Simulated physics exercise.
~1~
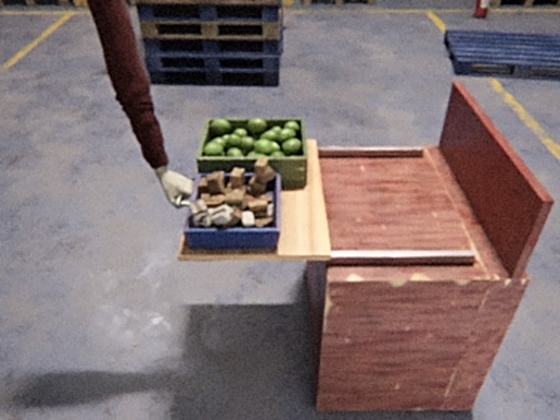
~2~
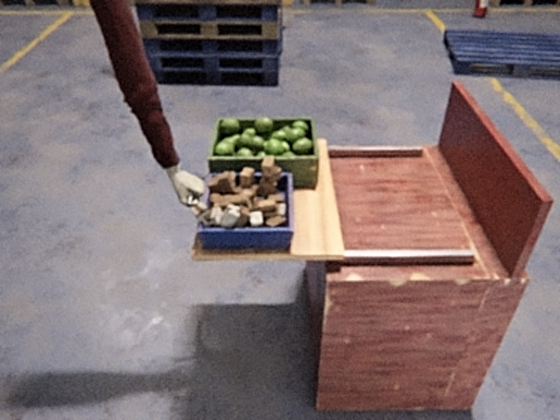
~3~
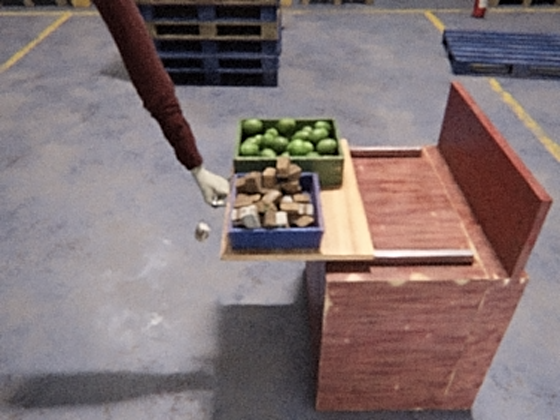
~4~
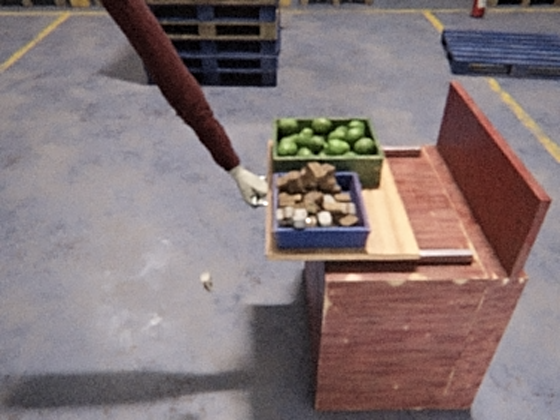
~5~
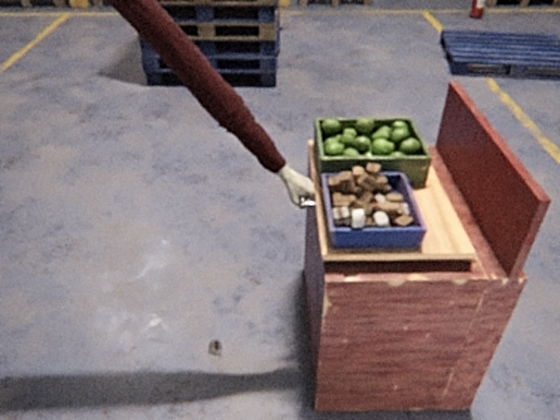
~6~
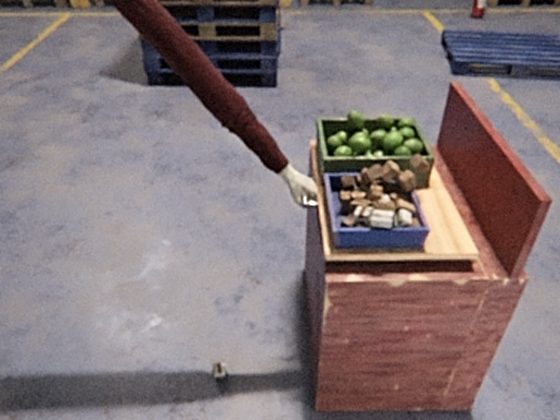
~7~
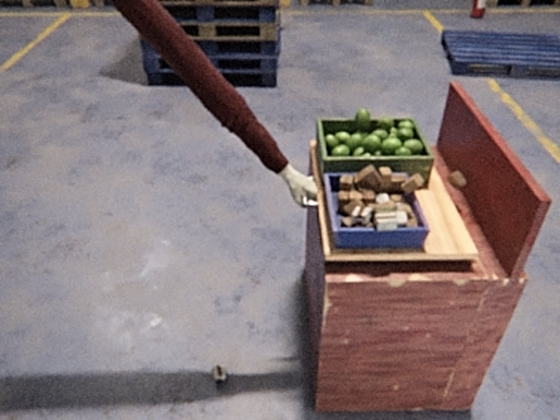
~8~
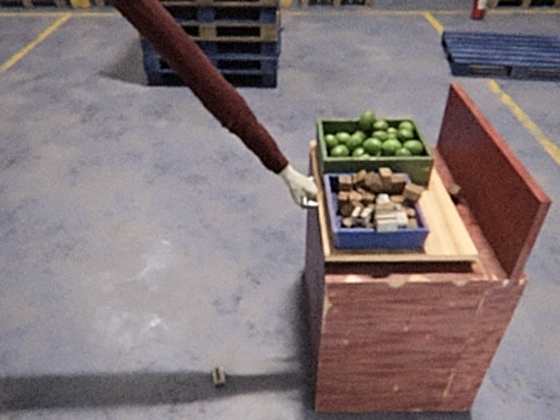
An arm in a dark red sleeve with a pale glove reaches in from the upper left, seen from above, over a grey warehouse floor with yellow lines and blue pallets behind. It pushes a wooden shelf rightward across a reddish cabinet with a raised back panel, carrying a blue crate of small brown and whitish parcels in front of a green crate of limes. Early on, one parcel drops off the left side and falls to the floor. The shelf stops, the goods lurch right, and another parcel flies out toward the panel. It ends beside the shelf, while the limes stay in.
